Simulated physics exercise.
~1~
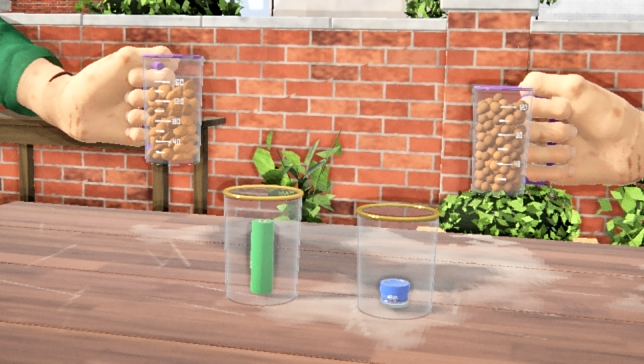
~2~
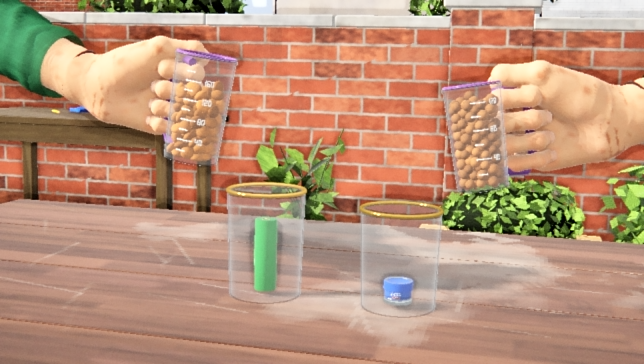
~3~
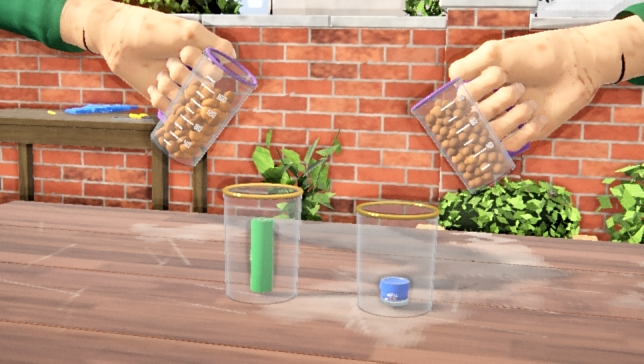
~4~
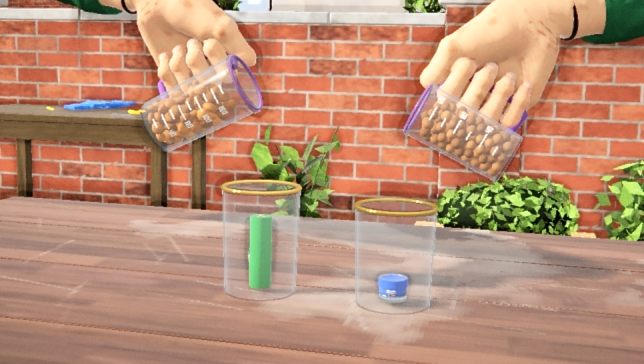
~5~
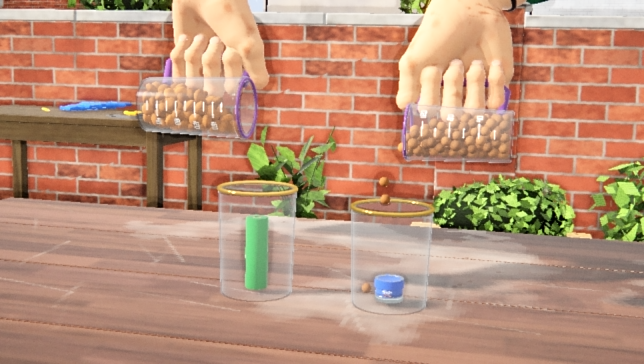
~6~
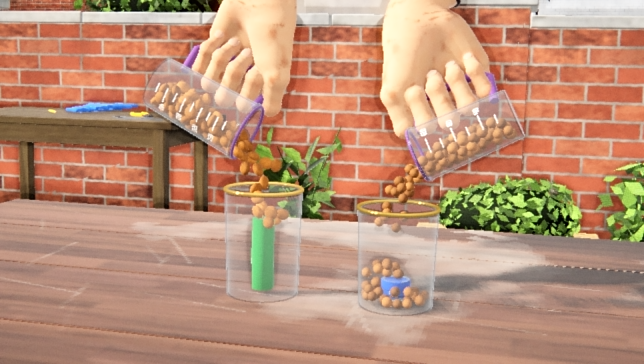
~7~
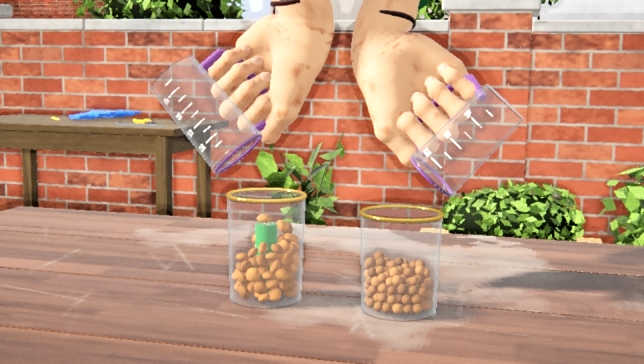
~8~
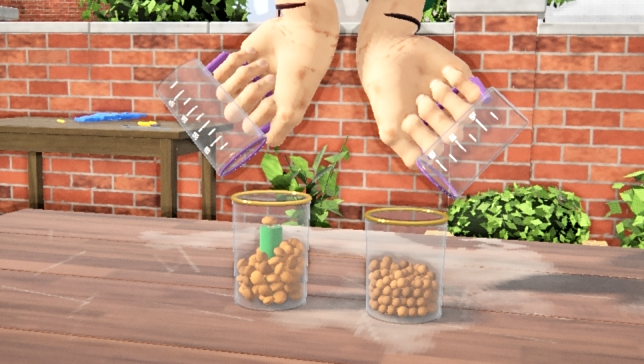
Two large hands hold clear, purple-rimmed cups of small brown balls above a wooden table, seen from the front by a slightly swaying camera, with a red brick wall, bushes and a bench behind. Below stand two clear containers with yellow rims, the left holding a tall green cylinder and the right a short blue object. The hands tip the cups inward, and balls begin dropping into the right container first, then the left. Both cups empty and stay tilted. The containers end about half full, the green top still showing and the blue object buried.
